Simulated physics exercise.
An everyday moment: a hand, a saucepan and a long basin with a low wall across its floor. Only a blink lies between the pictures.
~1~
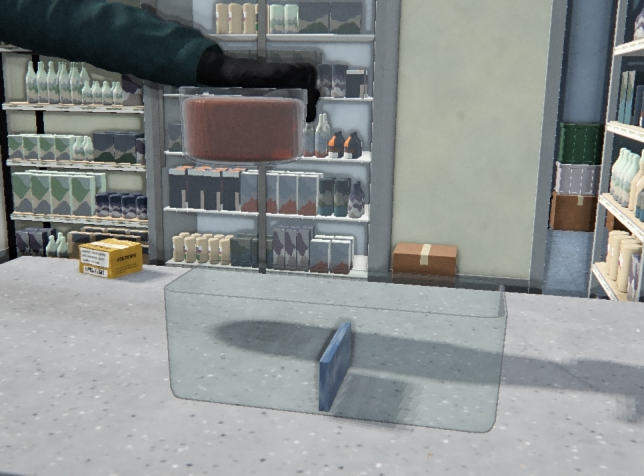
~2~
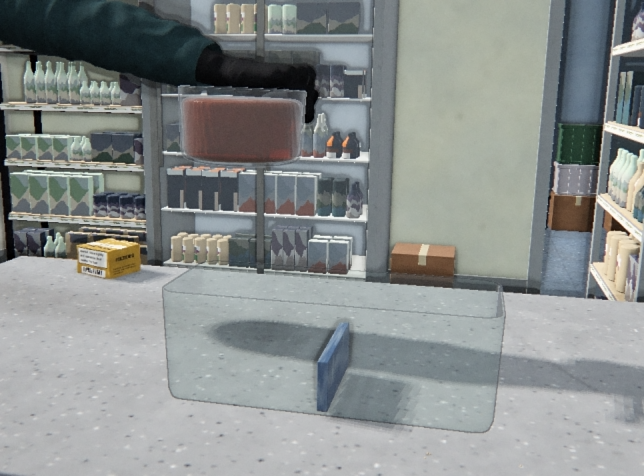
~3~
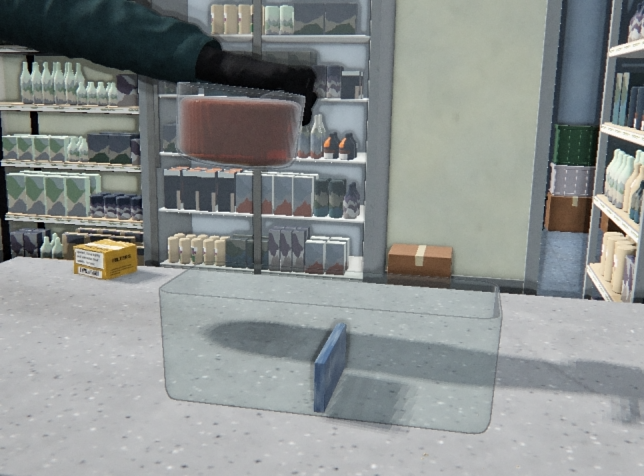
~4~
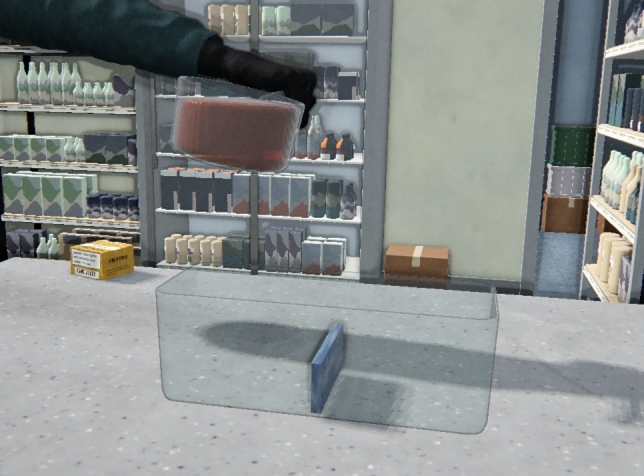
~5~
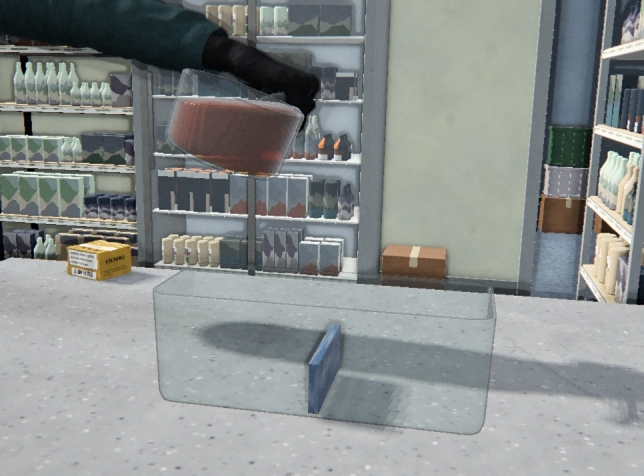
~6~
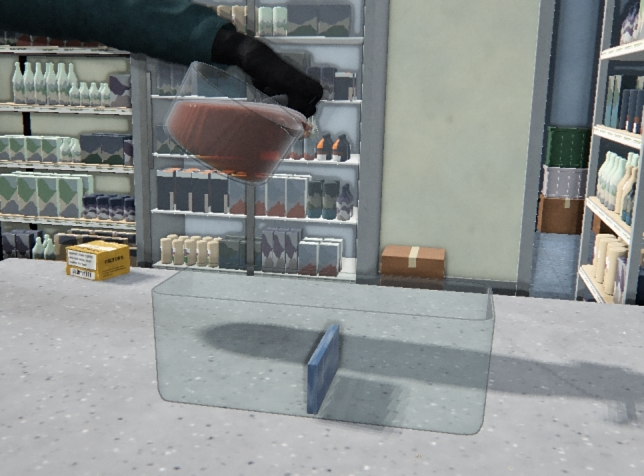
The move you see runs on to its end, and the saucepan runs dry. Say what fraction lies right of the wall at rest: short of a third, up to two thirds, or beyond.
It comes to over two thirds.
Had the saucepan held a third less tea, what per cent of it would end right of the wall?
About 70 per cent.
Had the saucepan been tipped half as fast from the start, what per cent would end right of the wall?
Roughly 80 in a hundred.
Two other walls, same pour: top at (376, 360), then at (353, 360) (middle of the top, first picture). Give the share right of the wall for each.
In turn 40 and 65 in a hundred.
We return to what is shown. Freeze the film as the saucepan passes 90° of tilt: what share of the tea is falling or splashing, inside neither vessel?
Roughly 45 in a hundred.
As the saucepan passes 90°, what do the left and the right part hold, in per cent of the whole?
The left part 0 per cent, the right part 20.
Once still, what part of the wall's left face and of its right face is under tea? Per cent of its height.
Some 10 per cent left and 50 right.
A moment on, the saucepan is tipped on its side and 32 per cent is still to pour, 1 is left of the wall and 22 right of it.
Next, the saucepan is tipped right over and 6 per cent is still to pour, 10 is left of the wall and 74 right of it.
Then the saucepan is tipped right over and 1 per cent is still to pour, 19 is left of the wall and 78 right of it.
Later the saucepan is tipped right over and 0 per cent is still to pour, 21 is left of the wall and 78 right of it.
At rest 21 per cent lies left of the wall, 78 right of it and 1 outside.
